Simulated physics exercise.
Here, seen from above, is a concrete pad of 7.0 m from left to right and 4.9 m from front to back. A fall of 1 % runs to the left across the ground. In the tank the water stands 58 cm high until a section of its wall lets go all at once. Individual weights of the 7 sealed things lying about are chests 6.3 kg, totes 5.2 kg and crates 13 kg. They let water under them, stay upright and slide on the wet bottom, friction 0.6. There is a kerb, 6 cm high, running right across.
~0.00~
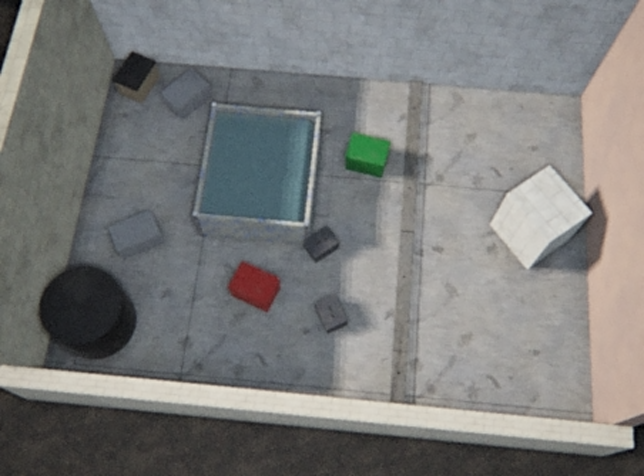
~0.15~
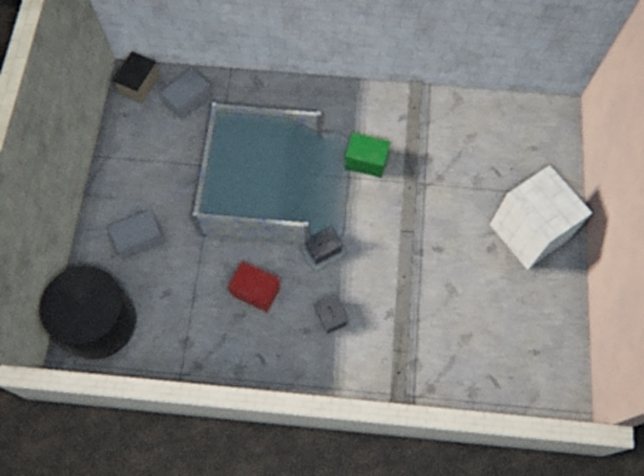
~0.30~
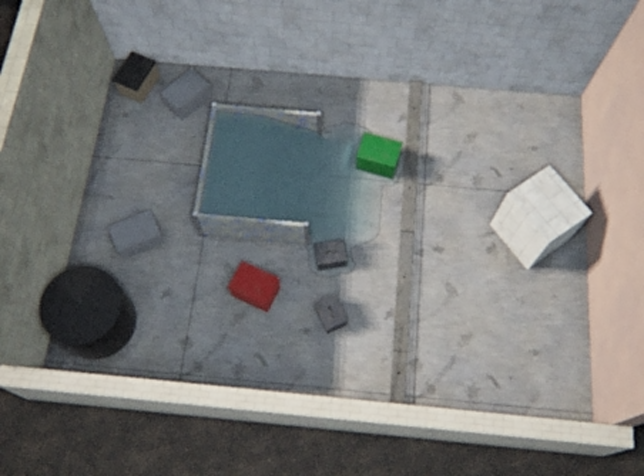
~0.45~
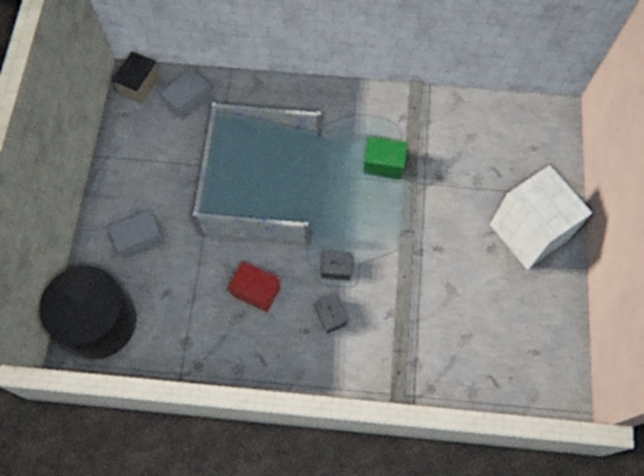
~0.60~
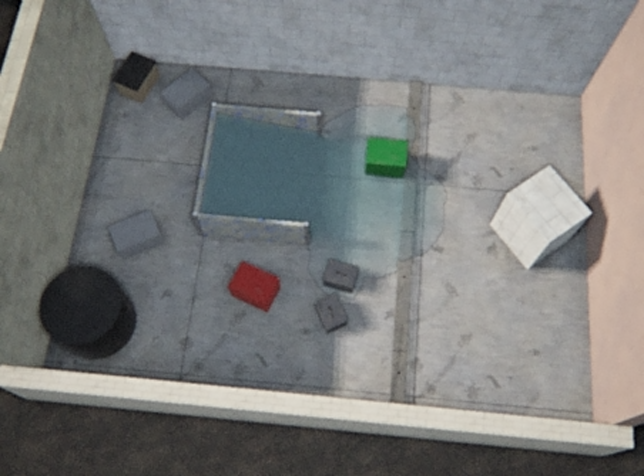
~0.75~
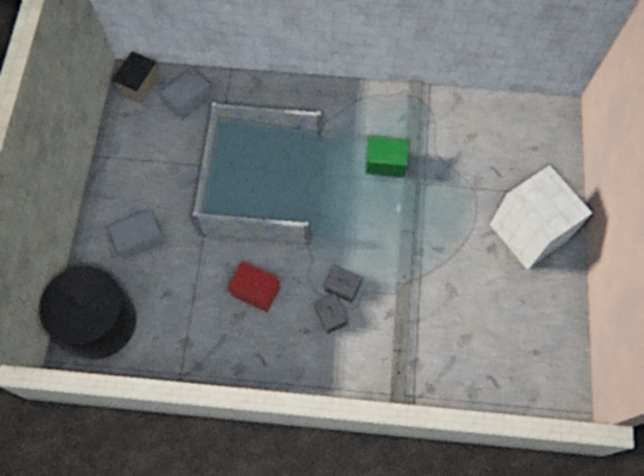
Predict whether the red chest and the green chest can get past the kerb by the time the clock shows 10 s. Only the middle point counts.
Judging by the centre, the red chest fails to get over and the green chest reaches the far side.
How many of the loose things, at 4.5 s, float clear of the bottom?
I'd say 1 of them.
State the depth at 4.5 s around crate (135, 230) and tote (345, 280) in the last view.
Around 0 cm and 4 cm.
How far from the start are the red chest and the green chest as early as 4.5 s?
I'd guess about 0 cm and 250 cm by that point.
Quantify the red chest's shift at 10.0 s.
Roughly 140 centimetres.
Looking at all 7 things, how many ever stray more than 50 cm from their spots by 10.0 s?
Answer: 4.
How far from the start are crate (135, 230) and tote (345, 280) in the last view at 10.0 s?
0 cm and 150 cm respectively.
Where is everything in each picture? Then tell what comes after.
The red chest at (254, 283) rests on the ground; the green chest at (368, 149), on the bottom; water covers 2.2 m2; 0 of 7 have shifted, in the first picture.
The red chest at (254, 283), on the bottom; the green chest at (368, 149) rests on the ground; water covers 3.0 m2; 0 of 7 have shifted, in the second picture.
The red chest at (254, 283), on the bottom; the green chest at (380, 149) rests on the ground, 16 cm from its start; 3.8 m2 under water; 2 of 7 have shifted, in the third picture.
The red chest at (254, 283), on the bottom; the green chest at (386, 152) rests on the ground, 25 cm from its start; 4.9 m2 under water; 2 of 7 have shifted, in the fourth picture.
The red chest at (254, 283) rests on the ground; the green chest at (387, 152) rests on the ground, 26 cm from its start; water covers 6.1 m2; 2 of 7 have shifted, in the fifth picture.
The red chest at (254, 283), on the bottom; the green chest at (388, 151) floats, 27 cm from its start; water covers 7.5 m2; 2 of 7 have shifted, in the sixth picture.
After 2.0 s the red chest is near (254, 283), 0.0 m from its start, aground; the green chest is near (492, 113), 1.8 m from its start, afloat; 1 of 7 are over the mark; 1 afloat.
After 4.5 s the red chest is near (254, 283), 0.0 m from its start, aground; the green chest is near (559, 122), 2.7 m from its start, afloat; 1 of 7 are over the mark; 1 afloat.
After 7.0 s the red chest is near (241, 288), 0.2 m from its start, aground; the green chest is near (517, 101), 2.3 m from its start, afloat; 1 of 7 are over the mark; 3 afloat.
After 10.0 s the red chest is near (152, 302), 1.3 m from its start, afloat; the green chest is near (510, 96), 2.2 m from its start, afloat; 1 of 7 are over the mark; 3 afloat.
